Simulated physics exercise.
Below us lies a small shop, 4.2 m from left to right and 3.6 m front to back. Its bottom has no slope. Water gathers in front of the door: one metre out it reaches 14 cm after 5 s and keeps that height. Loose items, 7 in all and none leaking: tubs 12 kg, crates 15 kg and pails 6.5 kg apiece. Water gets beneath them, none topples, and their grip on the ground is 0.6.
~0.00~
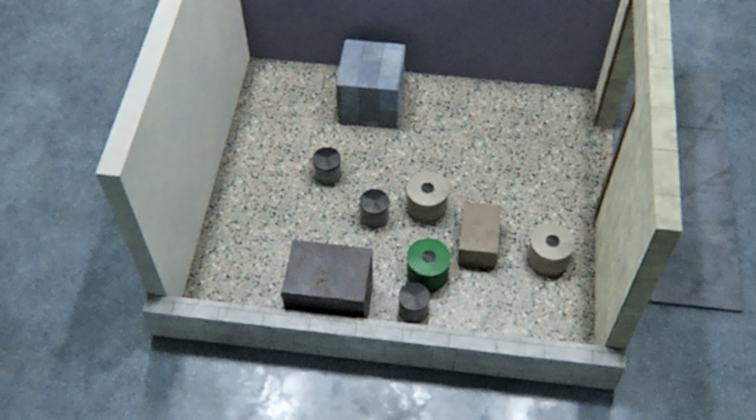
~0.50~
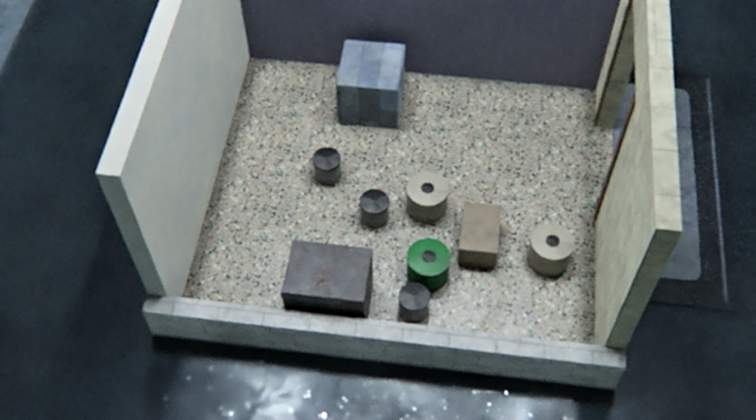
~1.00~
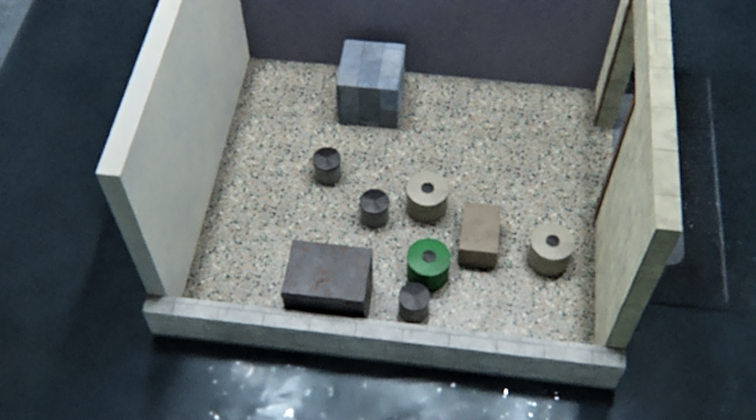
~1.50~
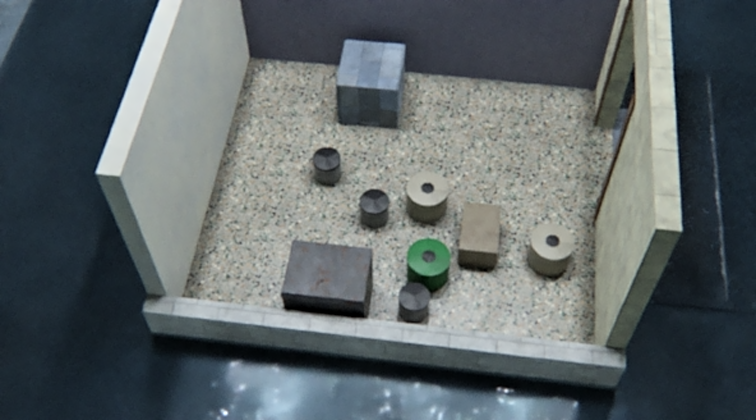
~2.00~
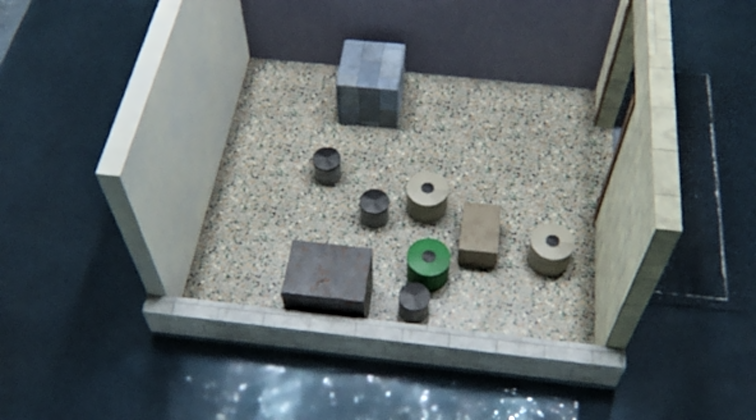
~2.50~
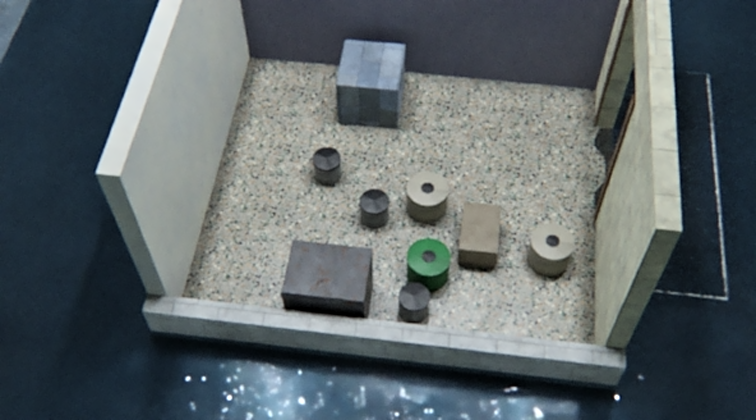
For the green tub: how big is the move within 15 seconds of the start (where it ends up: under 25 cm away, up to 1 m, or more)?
The green tub barely shifts.
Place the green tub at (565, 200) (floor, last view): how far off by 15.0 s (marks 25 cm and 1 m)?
It is nudged along.
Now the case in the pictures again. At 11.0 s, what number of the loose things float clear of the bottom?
I count 0.
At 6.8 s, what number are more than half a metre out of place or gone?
I count 0.
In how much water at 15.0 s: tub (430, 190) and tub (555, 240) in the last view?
Roughly 8 and 4 cm.
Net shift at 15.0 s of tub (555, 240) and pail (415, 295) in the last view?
In turn: 0 cm, 0 cm.
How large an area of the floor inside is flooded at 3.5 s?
Some 1.0 m2.
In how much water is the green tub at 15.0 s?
About 7 cm.
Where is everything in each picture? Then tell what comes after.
In the first frame, the green tub at (429, 257), on the bottom; 0.0 m2 under water; 0 of 7 have shifted.
In the second frame, the green tub at (429, 257), on the bottom; 0.0 m2 under water; 0 of 7 have shifted.
In the third frame, the green tub at (429, 257), on the bottom; water covers 0.0 m2; 0 of 7 have shifted.
In the fourth frame, the green tub at (429, 257) rests on the ground; water covers 0.0 m2; 0 of 7 have shifted.
In the fifth frame, the green tub at (429, 257) rests on the ground; 0.0 m2 under water; 0 of 7 have shifted.
In the sixth frame, the green tub at (429, 257) rests on the ground; water covers 0.0 m2; 0 of 7 have shifted.
After 3.5 s the green tub is near (429, 257), 0.0 m from its start, aground; 0 afloat.
After 6.8 s the green tub is near (429, 257), 0.0 m from its start, aground; 0 afloat.
After 11.0 s the green tub is near (429, 257), 0.0 m from its start, aground; 0 afloat.
After 15.0 s the green tub is near (431, 258), 0.0 m from its start, afloat; 3 afloat.
